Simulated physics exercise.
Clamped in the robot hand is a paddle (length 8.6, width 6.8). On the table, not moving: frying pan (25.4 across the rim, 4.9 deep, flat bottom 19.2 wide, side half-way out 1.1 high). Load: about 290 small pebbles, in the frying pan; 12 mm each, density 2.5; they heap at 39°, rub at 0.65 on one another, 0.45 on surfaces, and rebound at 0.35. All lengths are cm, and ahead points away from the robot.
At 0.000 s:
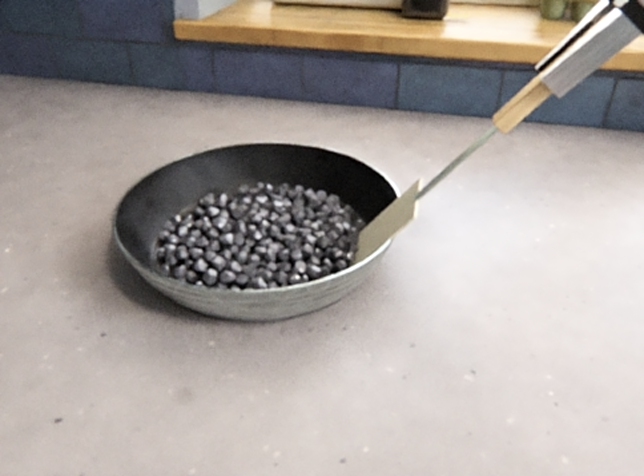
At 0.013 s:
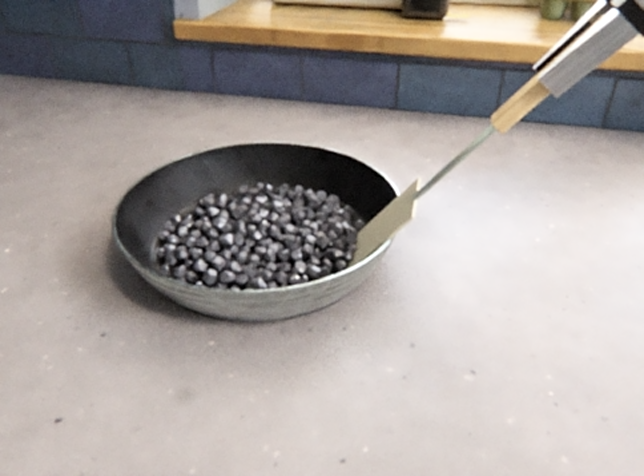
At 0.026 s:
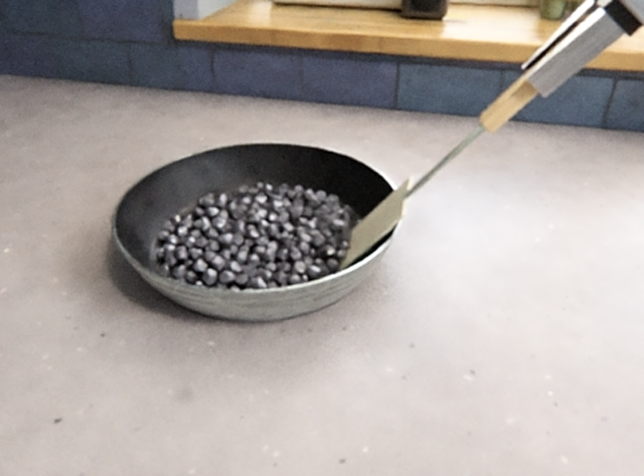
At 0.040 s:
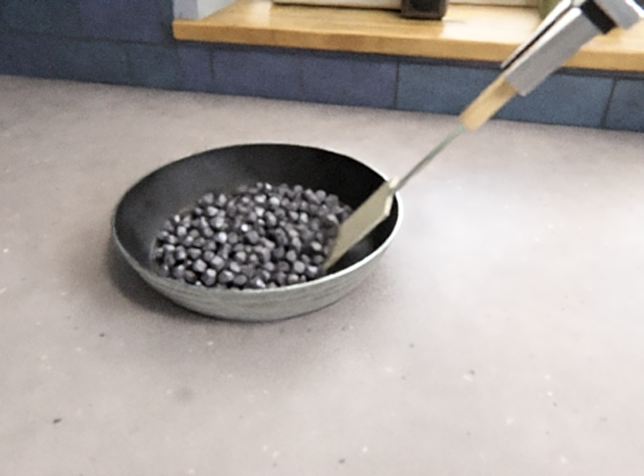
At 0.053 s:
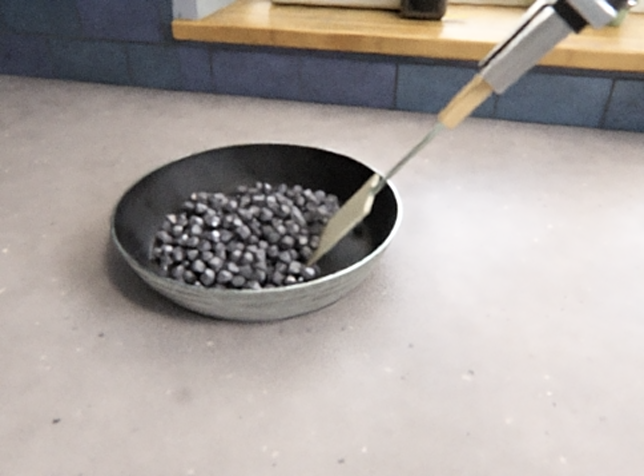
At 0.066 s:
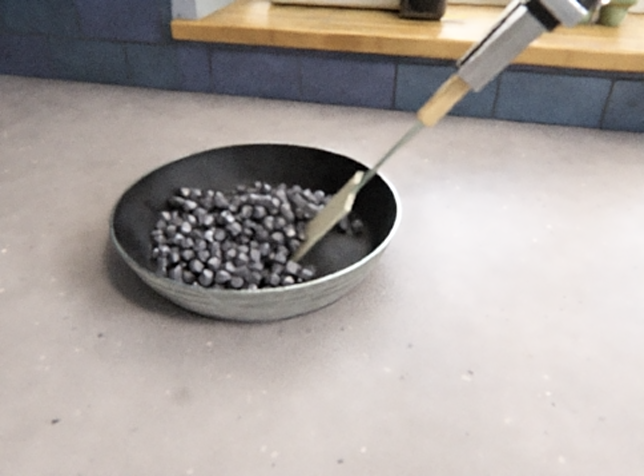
A flat paddle with a pale wooden neck, clamped in a silver and black robot hand at upper right, slants down into a dark frying pan heaped with small, shiny dark pebbles. The pan sits still on a speckled grey countertop, seen from slightly above by a steady camera, with blue tiles and a wooden ledge behind. Slowly the hand moves the paddle left from the pan's right side, pushing nearby pebbles leftward and baring some of the pan's floor.
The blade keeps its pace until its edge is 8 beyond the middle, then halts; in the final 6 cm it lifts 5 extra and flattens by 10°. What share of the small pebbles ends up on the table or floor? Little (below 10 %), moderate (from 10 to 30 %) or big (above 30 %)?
On the table or floor the share is moderate, from 10 to 30 %.
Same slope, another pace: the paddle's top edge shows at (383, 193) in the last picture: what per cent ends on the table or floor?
About 5 per cent.
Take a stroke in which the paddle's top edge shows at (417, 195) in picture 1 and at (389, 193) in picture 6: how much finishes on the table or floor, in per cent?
About 0 per cent.
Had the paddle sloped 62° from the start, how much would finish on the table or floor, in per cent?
In that case some 10 per cent.
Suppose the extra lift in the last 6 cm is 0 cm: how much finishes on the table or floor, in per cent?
About 0 per cent.
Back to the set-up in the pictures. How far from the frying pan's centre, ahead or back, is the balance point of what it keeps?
Roughly 4.0 cm ahead.
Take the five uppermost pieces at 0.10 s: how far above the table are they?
Some 5 cm.
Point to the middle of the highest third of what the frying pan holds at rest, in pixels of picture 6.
Around (173, 221).
By 0.10 s, sloping 53°, highest piece 5 above the table; 290 in the frying pan.
By 0.13 s, sloping 50°, highest piece 6 above the table; 290 in the frying pan.
By 0.35 s, sloping 43°, highest piece 6 above the table; 248 in the frying pan, 39 on the table or floor, 3 on the blade or in flight.
By 1.40 s, sloping 43°, highest piece 5 above the table; 248 in the frying pan, 42 on the table or floor.
Final count, 248 in the frying pan, 42 on the table or floor. That is 14 % on the table or floor.
